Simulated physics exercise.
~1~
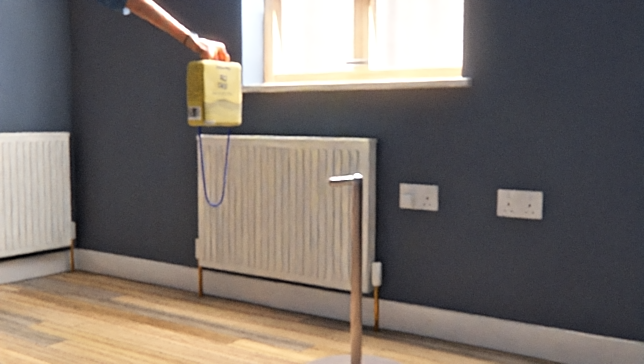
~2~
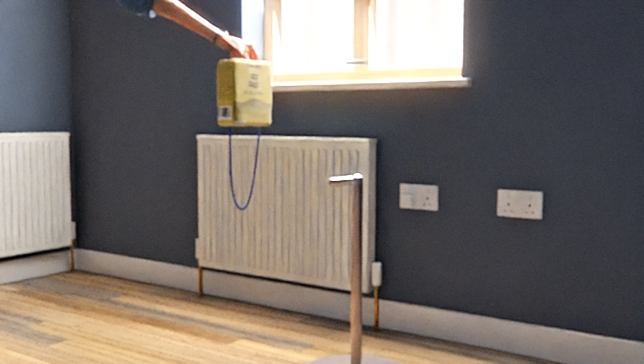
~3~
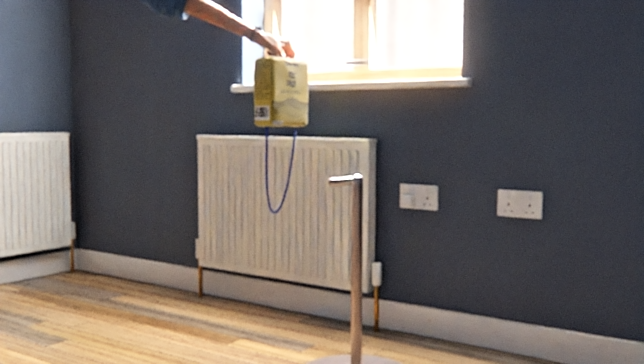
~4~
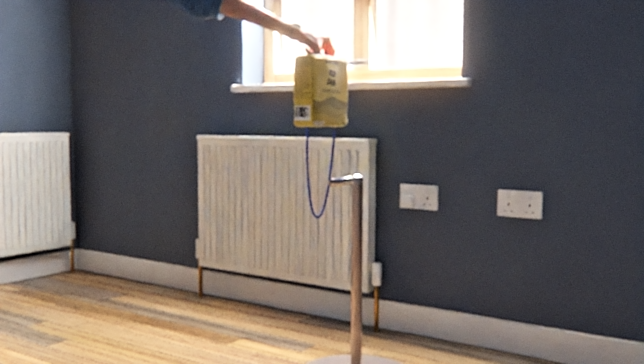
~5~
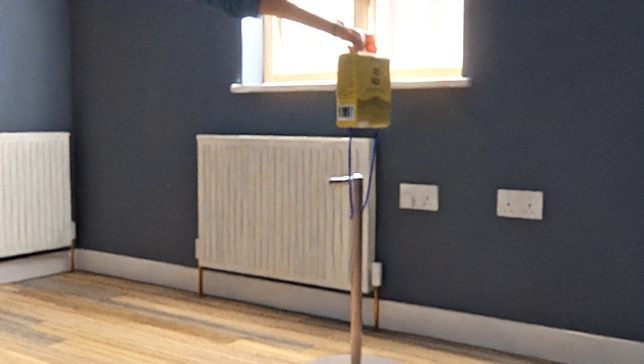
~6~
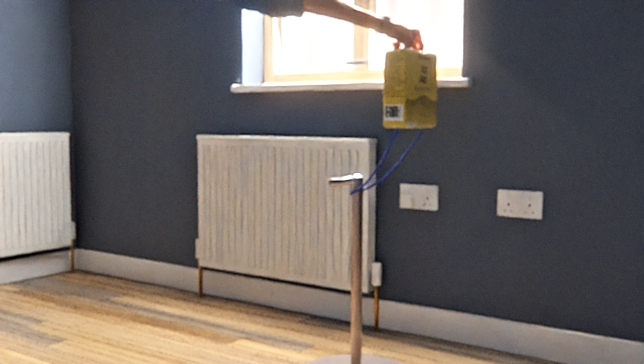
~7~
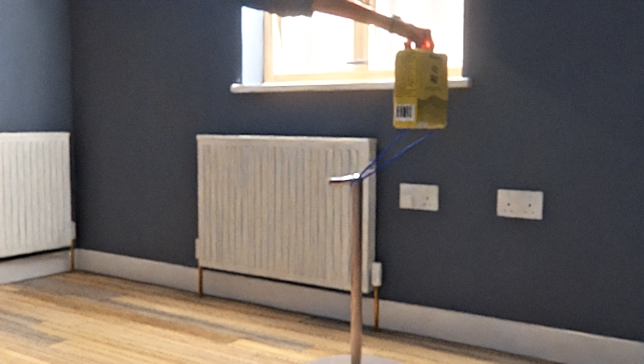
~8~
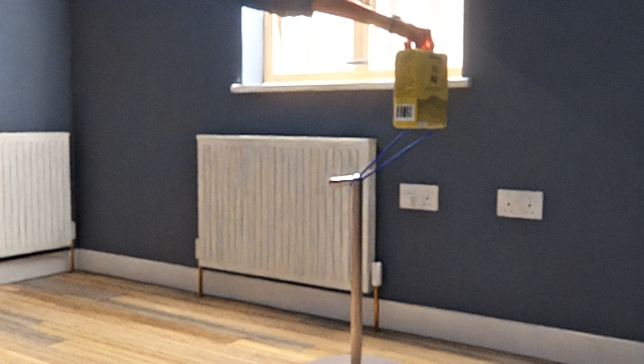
A hand carried a yellow bag to the right towards a stand, its blue shoelace loop hanging low beneath it, until the loop snagged on the hook and pulled tight just past the post, where the hand stopped.
